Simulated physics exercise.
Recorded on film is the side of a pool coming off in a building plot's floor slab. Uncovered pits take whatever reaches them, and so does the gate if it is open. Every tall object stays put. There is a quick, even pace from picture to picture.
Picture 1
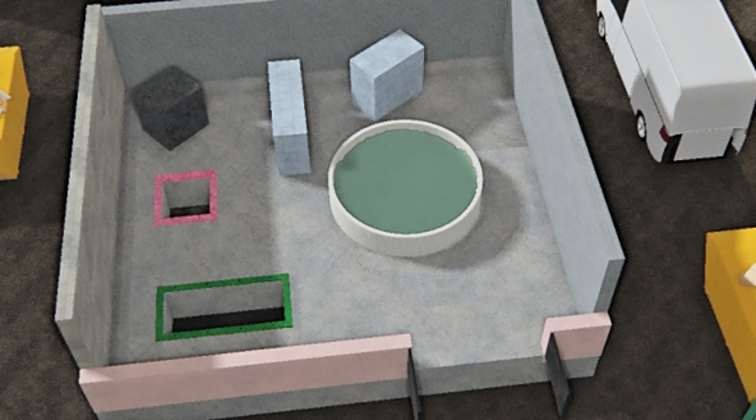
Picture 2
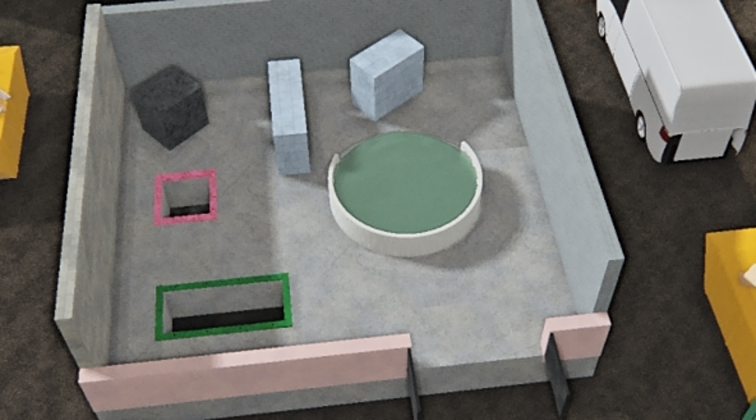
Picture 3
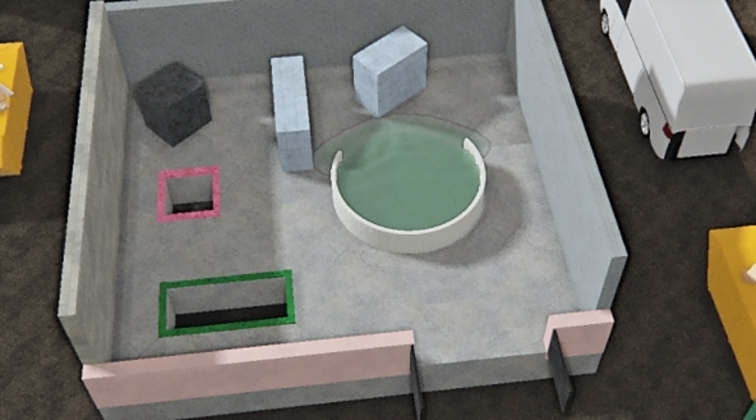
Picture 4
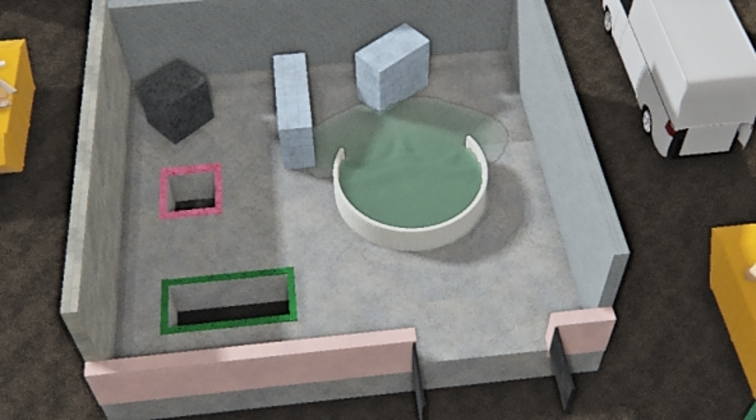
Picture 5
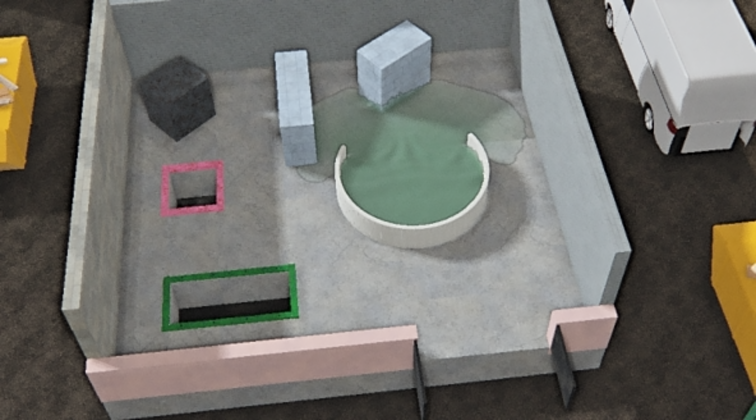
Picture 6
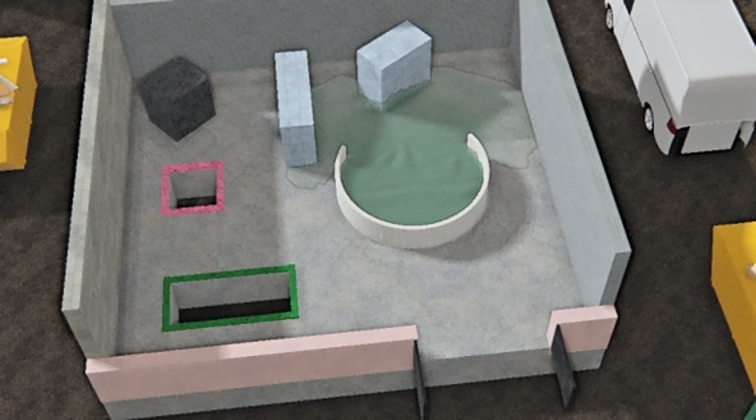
Green water sits still in a round, white-walled pool on a walled concrete slab until the far side of the rim comes away. The water then pours out through the gap and spreads in a thin, widening sheet across the floor, reaching around the pale blue blocks and toward the right wall.
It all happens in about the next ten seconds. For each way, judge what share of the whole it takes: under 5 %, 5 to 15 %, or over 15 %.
The gate carries off five to fifteen per cent, the pink pit carries off beneath five per cent, the green pit carries off beneath five per cent.
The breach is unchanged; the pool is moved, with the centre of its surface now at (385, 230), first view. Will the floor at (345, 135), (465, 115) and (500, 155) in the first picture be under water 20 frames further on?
Soaked - soaked - soaked.
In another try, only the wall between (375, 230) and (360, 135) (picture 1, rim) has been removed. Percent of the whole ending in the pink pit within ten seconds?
For pink, roughly 12 in a hundred.
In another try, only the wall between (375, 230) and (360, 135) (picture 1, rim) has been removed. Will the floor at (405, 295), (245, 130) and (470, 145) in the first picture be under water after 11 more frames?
Taking them in order, I'd say not reached, not reached and not reached.
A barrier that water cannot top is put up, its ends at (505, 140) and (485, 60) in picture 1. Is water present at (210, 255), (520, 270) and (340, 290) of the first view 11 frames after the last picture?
As the points were listed, they come out free from flooding, free from flooding, and finally free from flooding.
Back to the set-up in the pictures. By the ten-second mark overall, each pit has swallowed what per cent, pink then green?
In the order asked: 0 percent and 0 percent.
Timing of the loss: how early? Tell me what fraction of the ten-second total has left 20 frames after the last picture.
Share gone by then: About 0 %.
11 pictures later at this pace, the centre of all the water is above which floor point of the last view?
The water's middle lies around (408, 130).
A moment on, water covers 20 % of the floor; the gate 0 %, the pink pit 0 %, the green pit 0 %.
Next, water covers 30 % of the floor; the gate 0 %, the pink pit 0 %, the green pit 0 %.
Then, water covers 35 % of the floor; the gate 0 %, the pink pit 0 %, the green pit 0 %.
Later, water covers 70 % of the floor; the gate 1 %, the pink pit 0 %, the green pit 0 %.
In the end, water covers 85 % of the floor; the gate 11 %, the pink pit 0 %, the green pit 0 %.
